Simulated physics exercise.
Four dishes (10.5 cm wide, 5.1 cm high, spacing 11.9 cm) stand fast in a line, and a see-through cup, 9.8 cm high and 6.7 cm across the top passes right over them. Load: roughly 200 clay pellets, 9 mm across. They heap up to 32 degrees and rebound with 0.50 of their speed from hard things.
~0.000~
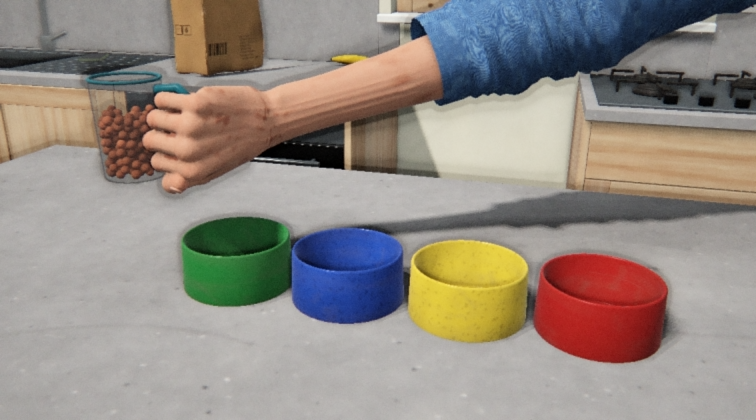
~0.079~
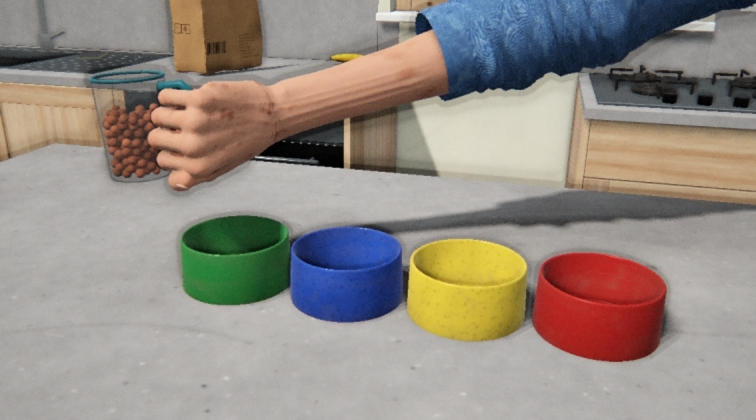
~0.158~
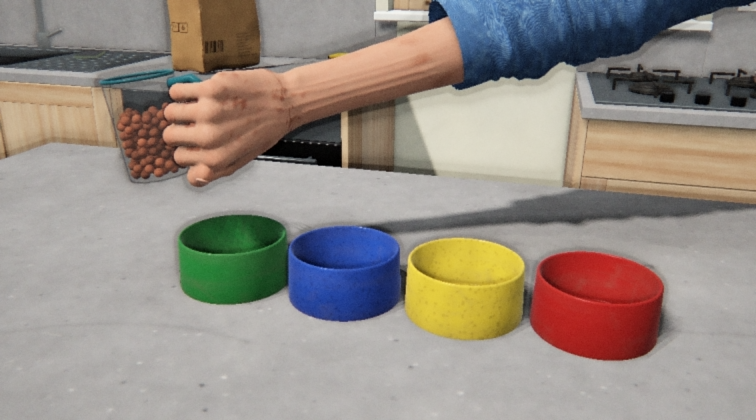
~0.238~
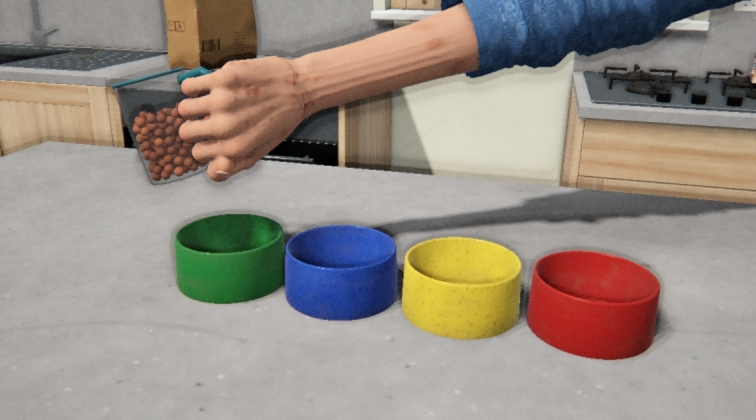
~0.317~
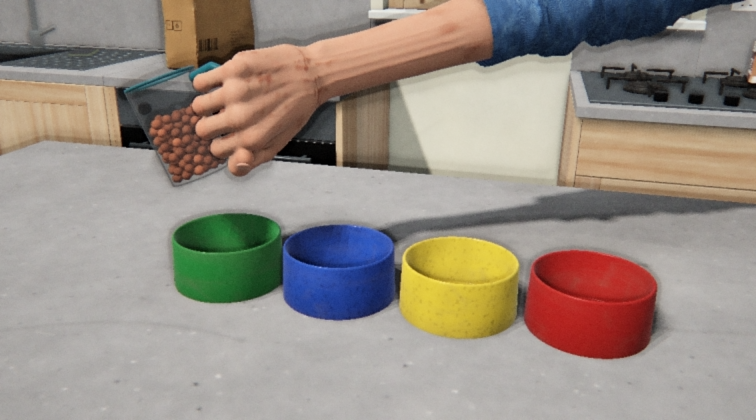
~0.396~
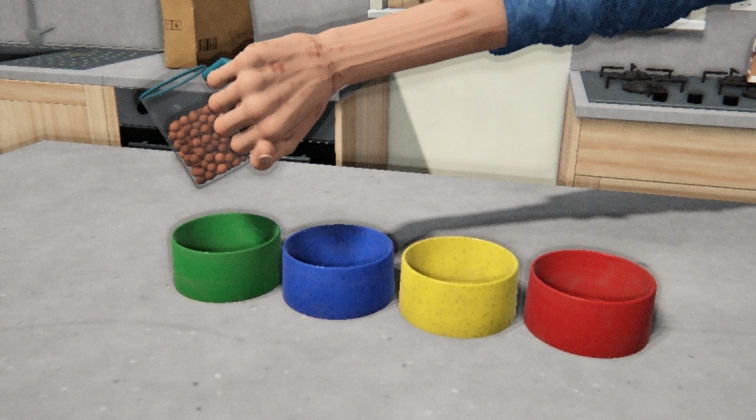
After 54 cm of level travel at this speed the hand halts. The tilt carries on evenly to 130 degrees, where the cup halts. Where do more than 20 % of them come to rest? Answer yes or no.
Red no, blue no, green no, yellow yes, counter no.
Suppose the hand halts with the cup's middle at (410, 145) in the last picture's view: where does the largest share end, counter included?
The winner: Blue.
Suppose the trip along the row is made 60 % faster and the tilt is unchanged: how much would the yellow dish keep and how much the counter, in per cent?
Yellow 0, counter 0.
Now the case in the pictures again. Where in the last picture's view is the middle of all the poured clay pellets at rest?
Around (459, 292).
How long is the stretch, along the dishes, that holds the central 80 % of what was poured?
About 7 cm.
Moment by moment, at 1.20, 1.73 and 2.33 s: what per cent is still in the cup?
About 100, 5, 0.
Then, at 1.20 s, tilt 97 degrees; cup holds 100 %.
After 1.73 s, tilt 130 degrees; cup holds 5 %, blue 5 %, yellow 85 %.
Then, at 2.33 s, tilt 130 degrees; cup holds 0 %, blue 5 %, yellow 85 %.
At rest (2.6 s), red 0 %, blue 5 %, green 0 %, yellow 85 %, counter 10 %.
